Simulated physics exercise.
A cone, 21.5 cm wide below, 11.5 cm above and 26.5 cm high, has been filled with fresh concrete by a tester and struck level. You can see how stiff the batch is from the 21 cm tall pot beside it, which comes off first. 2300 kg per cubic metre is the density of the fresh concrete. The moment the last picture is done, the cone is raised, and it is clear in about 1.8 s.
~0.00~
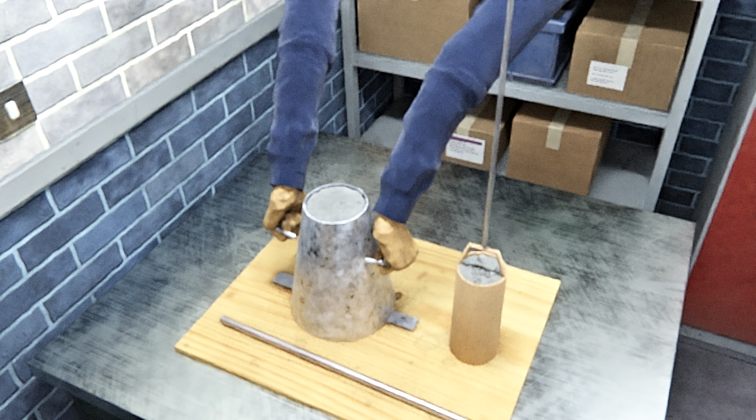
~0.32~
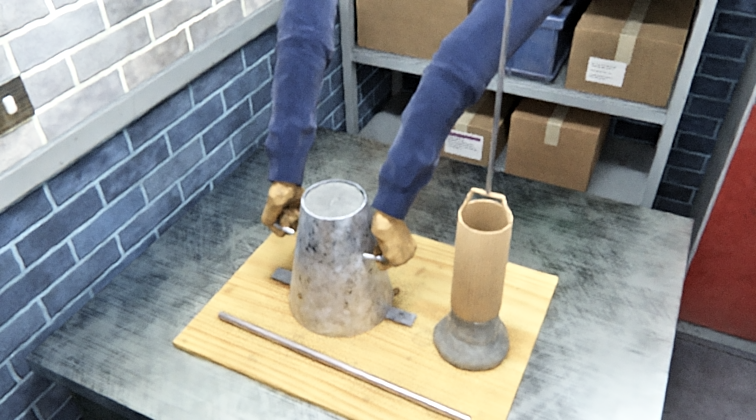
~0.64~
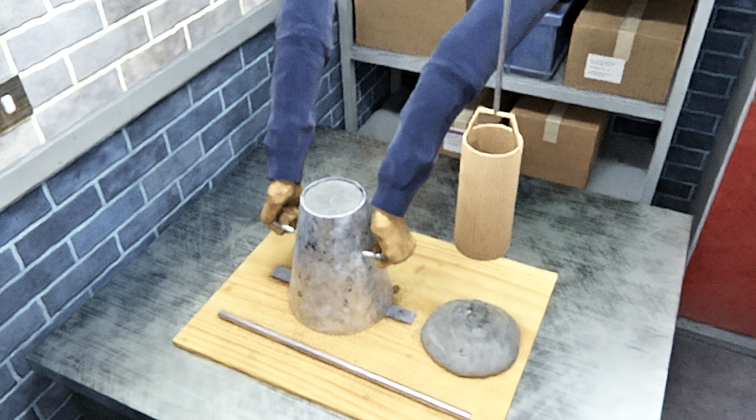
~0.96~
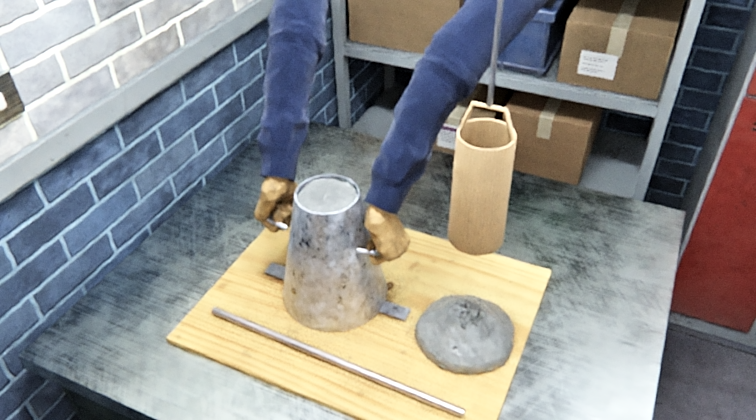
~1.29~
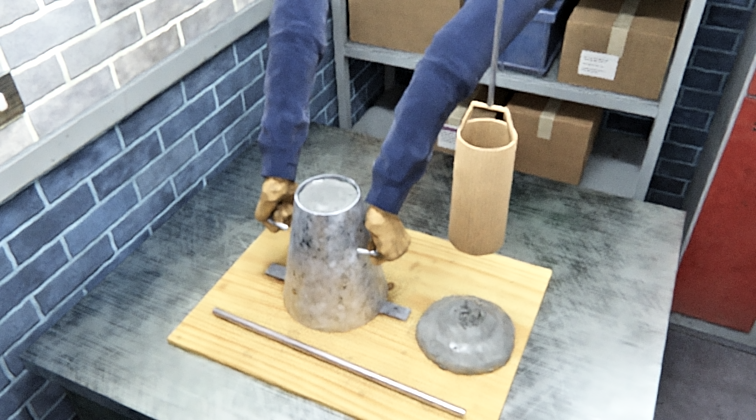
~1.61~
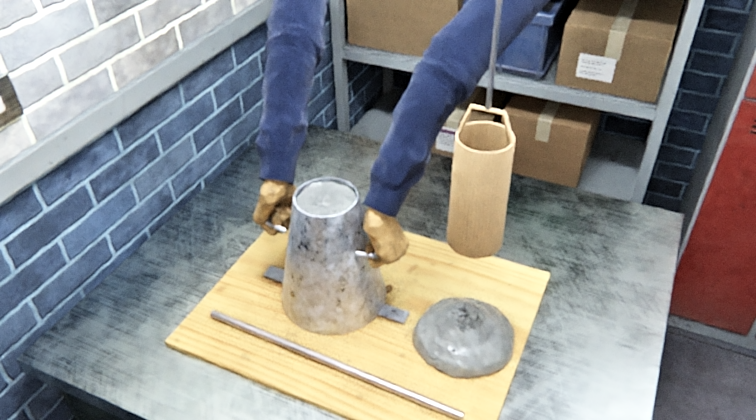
On a wooden board on a workbench, a tan pot rose off a grey mix, which slumped into a low mound, while gloved hands held the metal cone beside it still.
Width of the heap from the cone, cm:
Roughly 40 cm.
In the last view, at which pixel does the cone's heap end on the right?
The pixel is about (427, 296).
After 2.1 s, the cone is up 7.2 cm; the fresh concrete has come down 12 cm to 14 cm and is 31 cm wide.
After 2.5 s, the cone is up 16 cm; the fresh concrete has come down 19 cm to 7.8 cm and is 38 cm wide.
After 3.0 s, the cone is up 28 cm; the fresh concrete has come down 19 cm to 7.4 cm and is 39 cm wide.
After 3.5 s, the cone is clear; the fresh concrete has come down 19 cm to 7.3 cm and is 40 cm wide.
After 4.1 s, at rest, the cone is clear; the fresh concrete has come down 19 cm to 7.2 cm and is 40 cm wide.
